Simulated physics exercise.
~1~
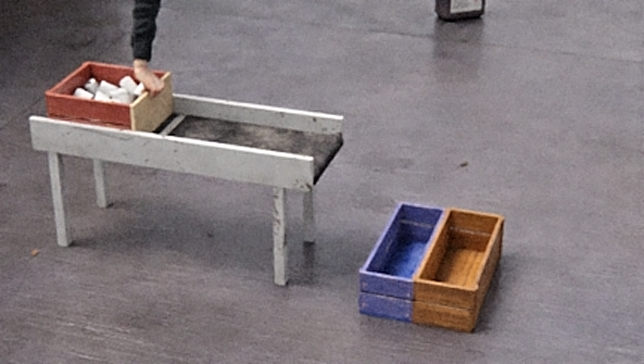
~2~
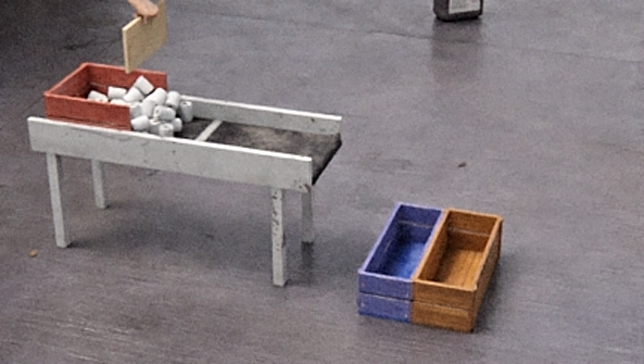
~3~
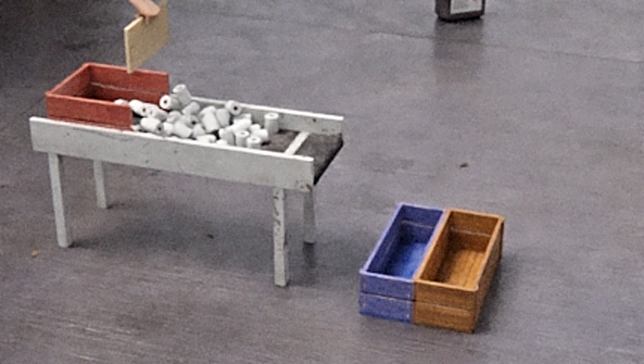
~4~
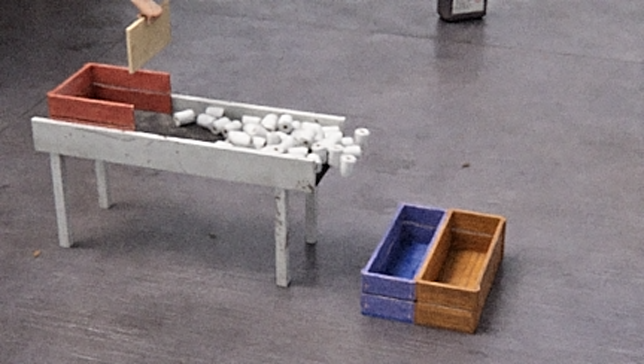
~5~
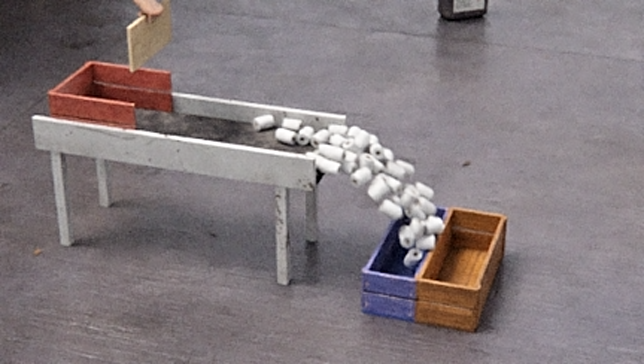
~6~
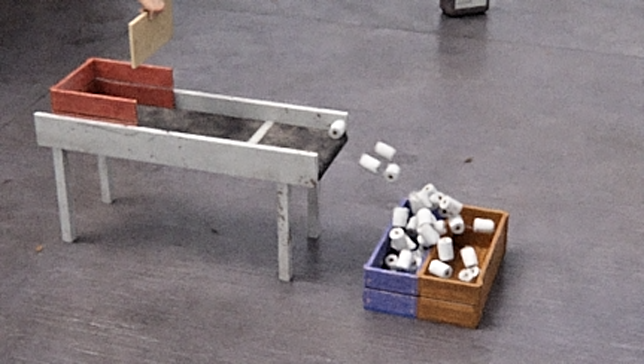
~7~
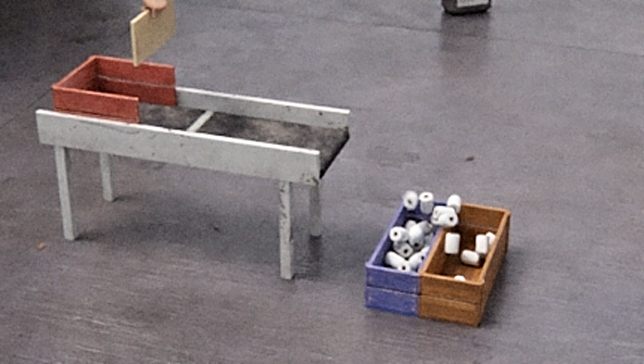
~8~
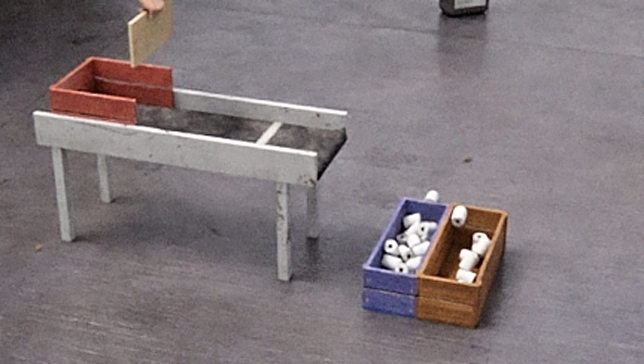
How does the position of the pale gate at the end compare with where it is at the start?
At the start the gate stands at the right end of the red pen, closing in the rolls. At the end it is held up in the air above the pen by a hand, leaving that side open.
White paper rolls lie heaped in a red pen on the left end of a raised belt, with a hand on the pale gate that closes them in. The hand lifts the gate, and the rolls ride right on the belt, spreading out as they leave the pen. At the far end they spill over in a stream, tumbling down toward a blue box and a wooden box set side by side on the floor. Some bounce and scatter as they land, while the last few drop off behind them. Finally the pen and belt are empty, with more rolls in the blue box than in the wooden one.
